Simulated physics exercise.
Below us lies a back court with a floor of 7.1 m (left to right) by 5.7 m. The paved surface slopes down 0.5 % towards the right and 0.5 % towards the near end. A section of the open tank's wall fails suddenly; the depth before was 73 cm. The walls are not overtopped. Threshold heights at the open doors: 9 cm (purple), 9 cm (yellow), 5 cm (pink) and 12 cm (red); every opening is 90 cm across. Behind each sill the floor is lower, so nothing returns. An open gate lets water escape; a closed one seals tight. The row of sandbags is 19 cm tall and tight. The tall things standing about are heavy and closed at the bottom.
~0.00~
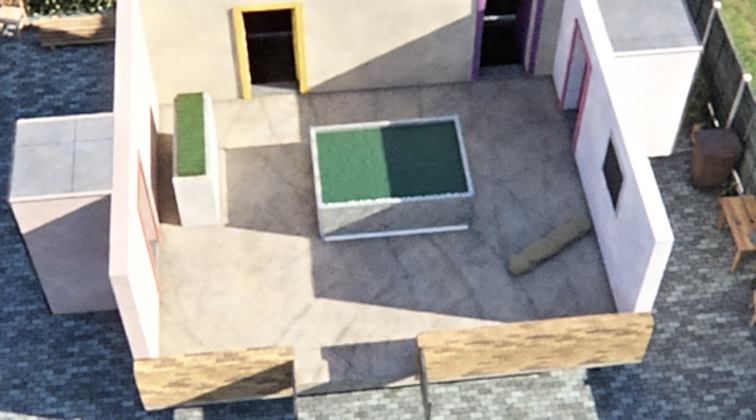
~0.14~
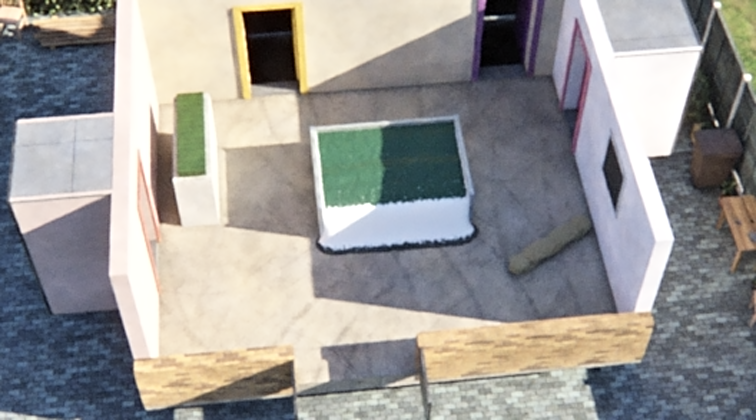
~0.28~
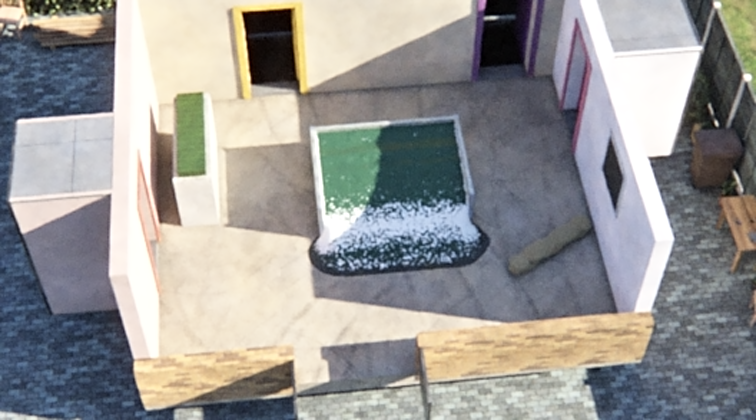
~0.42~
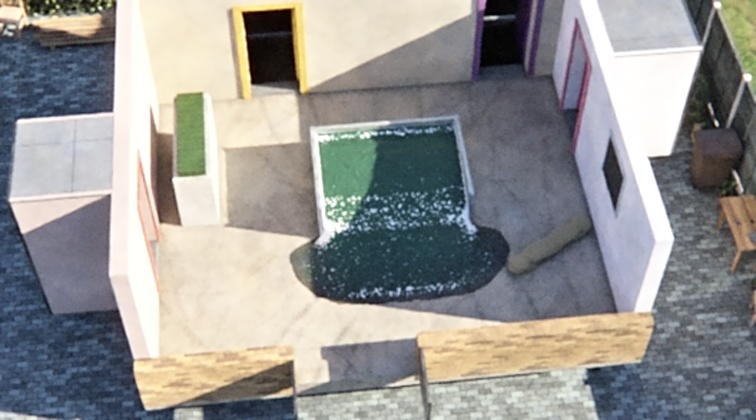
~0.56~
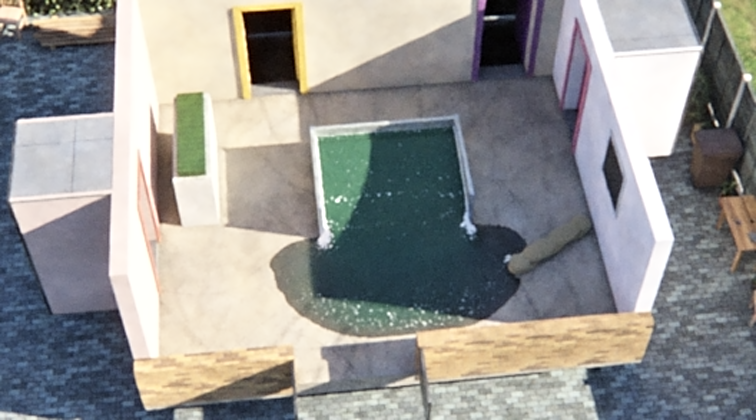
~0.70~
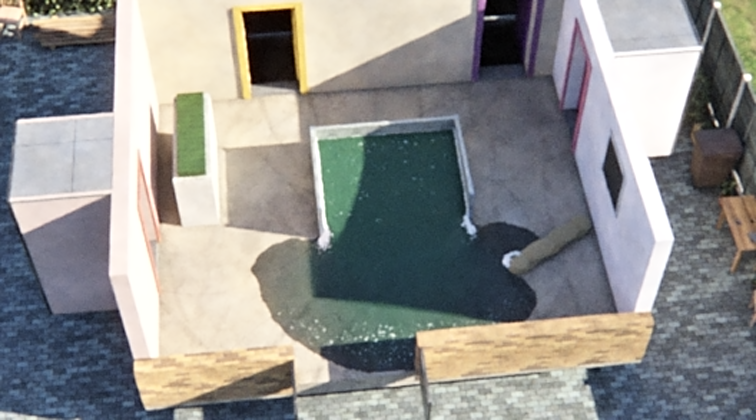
In a walled back court seen from above, green water stands still in an open tank, then pours out through its near side in a white, foamy rush and spreads across the paving, reaching a rolled object and the gap between low brick walls.
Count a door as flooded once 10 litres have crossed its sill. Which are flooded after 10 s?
Within that time: At the purple door it stays under the limit; at the yellow door it stays under the limit; at the pink door it stays under the limit; at the red door it keeps below the limit.
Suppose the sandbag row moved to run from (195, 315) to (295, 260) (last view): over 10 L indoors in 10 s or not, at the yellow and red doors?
Against that limit: Yellow below, red under.
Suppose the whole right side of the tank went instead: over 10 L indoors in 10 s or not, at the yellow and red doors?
Against that limit: Yellow below, red under.
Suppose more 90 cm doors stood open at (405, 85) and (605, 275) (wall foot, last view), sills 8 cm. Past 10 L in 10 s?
In turn: Below, above.
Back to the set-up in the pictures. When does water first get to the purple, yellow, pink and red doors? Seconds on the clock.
Purple 4.5 s, yellow 9.5 s, pink 3.4 s, red 3.0 s.
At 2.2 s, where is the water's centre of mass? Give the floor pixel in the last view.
At about (423, 276).
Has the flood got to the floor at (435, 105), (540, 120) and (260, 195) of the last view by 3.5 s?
In that order: Still dry, still dry, still dry.
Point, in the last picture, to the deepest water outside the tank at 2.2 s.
At about (621, 340).
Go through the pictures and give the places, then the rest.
The first picture shows still water, 73 cm deep, in the open tank at (390, 164).
In the second picture, water pours out at (396, 219) and has run 1.3 m, to (473, 228); typically 9 cm deep outside, 73 cm at the open tank's back.
In the third picture, the front is at (484, 242), 1.4 m from the gap at (396, 222); 1.8 m2 of floor is under water; 71 cm left at the back of the open tank.
In the fourth picture, the front is at (501, 256), 1.8 m from the gap at (396, 223); 3.7 m2 of floor is under water; 63 cm left at the back of the open tank.
In the fifth picture, the front is at (295, 303), 2.1 m from the gap at (396, 223); 6.0 m2 of floor is under water; 62 cm left at the back of the open tank.
In the sixth picture, water pours out at (396, 223) and has run 2.6 m, to a hidden place; typically 8 cm deep outside, 58 cm at the open tank's back.
After 1.4 s water covers 35 % of the floor and is deepest (45 cm) near (435, 357); purple door not reached, yellow door not reached, pink door not reached, red door not reached.
After 2.2 s water covers 40 % of the floor and is deepest (45 cm) near (621, 340); purple door not reached, yellow door not reached, pink door not reached, red door not reached.
After 3.5 s water covers 50 % of the floor and is deepest (37 cm) near (582, 237); purple door not reached, yellow door not reached, pink door 4 cm at the sill, 0 L in, red door 3 cm at the sill, 0 L in.
After 6.0 s water covers 70 % of the floor and is deepest (17 cm) near (611, 300); purple door 6 cm at the sill, 0 L in, yellow door not reached, pink door 1 cm at the sill, 0 L in, red door 4 cm at the sill, 0 L in.
After 10.0 s water covers 90 % of the floor and is deepest (10 cm) near (159, 264); purple door 5 cm at the sill, 0 L in, yellow door 3 cm at the sill, 0 L in, pink door 4 cm at the sill, 4 L in, red door 8 cm at the sill, 0 L in.
